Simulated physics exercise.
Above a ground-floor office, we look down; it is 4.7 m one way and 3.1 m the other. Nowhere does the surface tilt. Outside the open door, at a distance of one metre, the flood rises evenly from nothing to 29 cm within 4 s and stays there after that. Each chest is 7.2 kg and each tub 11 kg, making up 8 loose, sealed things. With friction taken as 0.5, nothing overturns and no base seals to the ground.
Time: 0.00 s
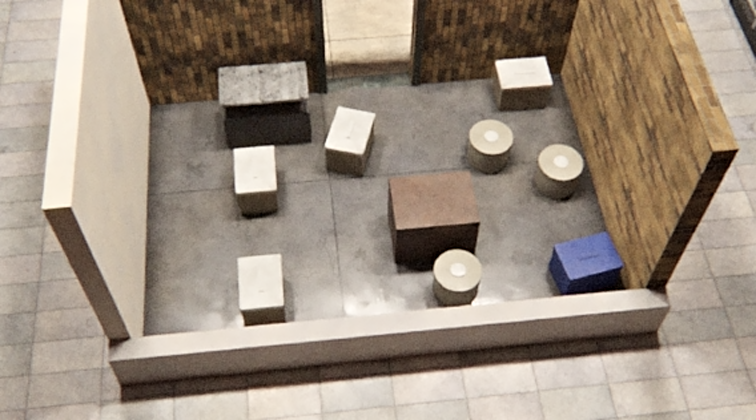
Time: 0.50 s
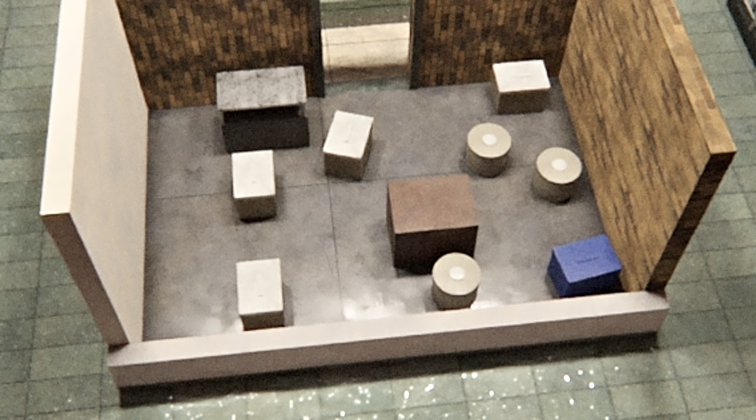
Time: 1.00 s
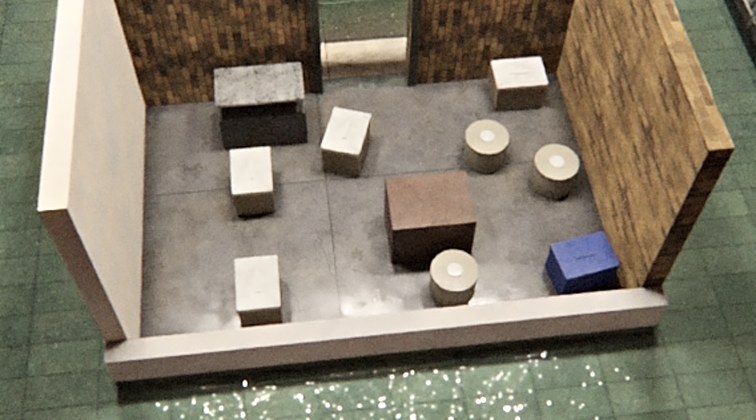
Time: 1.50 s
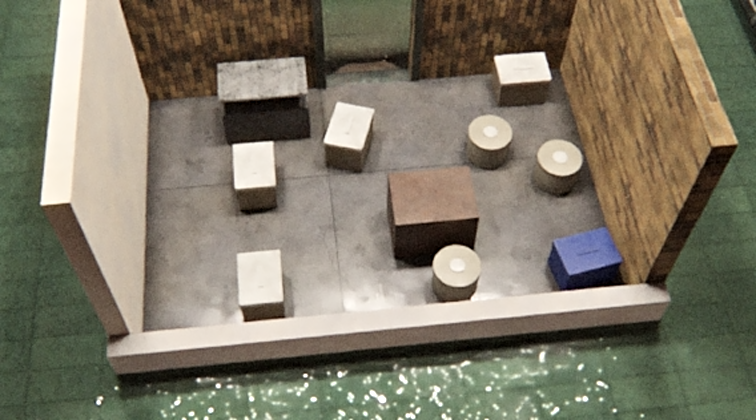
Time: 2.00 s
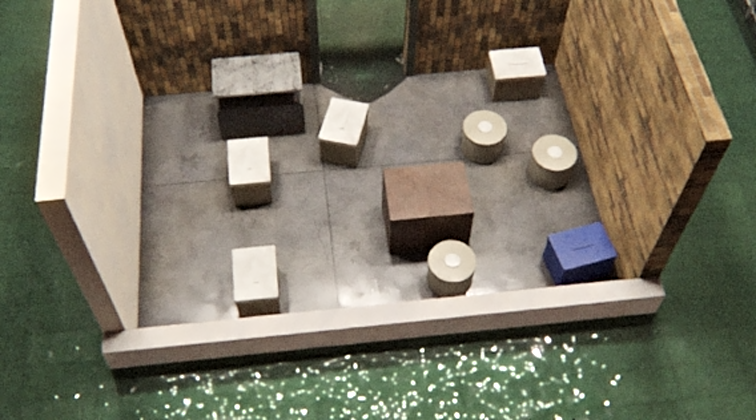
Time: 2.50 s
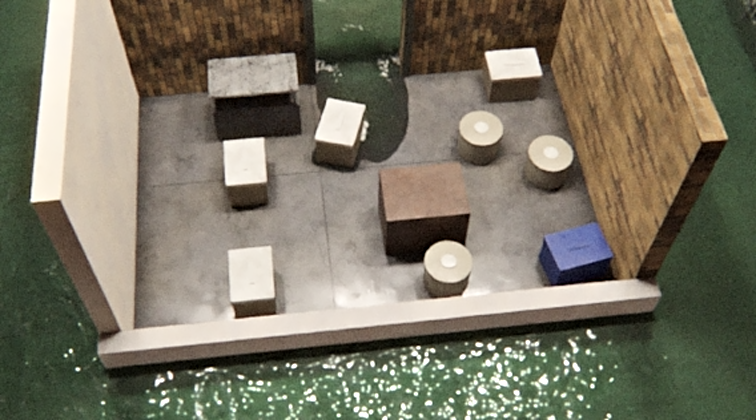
In the video, seen from above, greenish water spreads over the paving around a walled room holding pale blocks, round tubs, a brown block and a blue chest, then enters through the back doorway onto the floor while the objects stay put.
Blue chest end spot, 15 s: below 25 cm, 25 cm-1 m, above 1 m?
Between 25 cm and 1 m.
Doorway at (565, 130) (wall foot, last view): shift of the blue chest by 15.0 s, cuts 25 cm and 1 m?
That would leave the blue chest a long way off.
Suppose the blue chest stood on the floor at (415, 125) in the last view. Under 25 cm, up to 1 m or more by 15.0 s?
In that run it wanders far off.
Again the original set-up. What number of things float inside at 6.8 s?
The count is 4.
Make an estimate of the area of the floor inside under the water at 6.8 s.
I'd put it close to 12 m2.
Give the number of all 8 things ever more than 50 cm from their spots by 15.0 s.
That adds up to 8.
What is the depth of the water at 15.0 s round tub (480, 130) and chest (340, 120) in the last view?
Depth approx. 15 cm / 13 cm.
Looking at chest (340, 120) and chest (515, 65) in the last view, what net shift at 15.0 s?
In turn: 100 cm, 80 cm.
After 3.5 s the blue chest is near (579, 246), 0.0 m from its start, aground; 0 afloat.
After 6.8 s the blue chest is near (544, 257), 0.4 m from its start, afloat; 4 afloat.
After 11.0 s the blue chest is near (522, 228), 0.6 m from its start, afloat; 8 afloat.
After 15.0 s the blue chest is near (549, 185), 0.7 m from its start, afloat; 8 afloat.
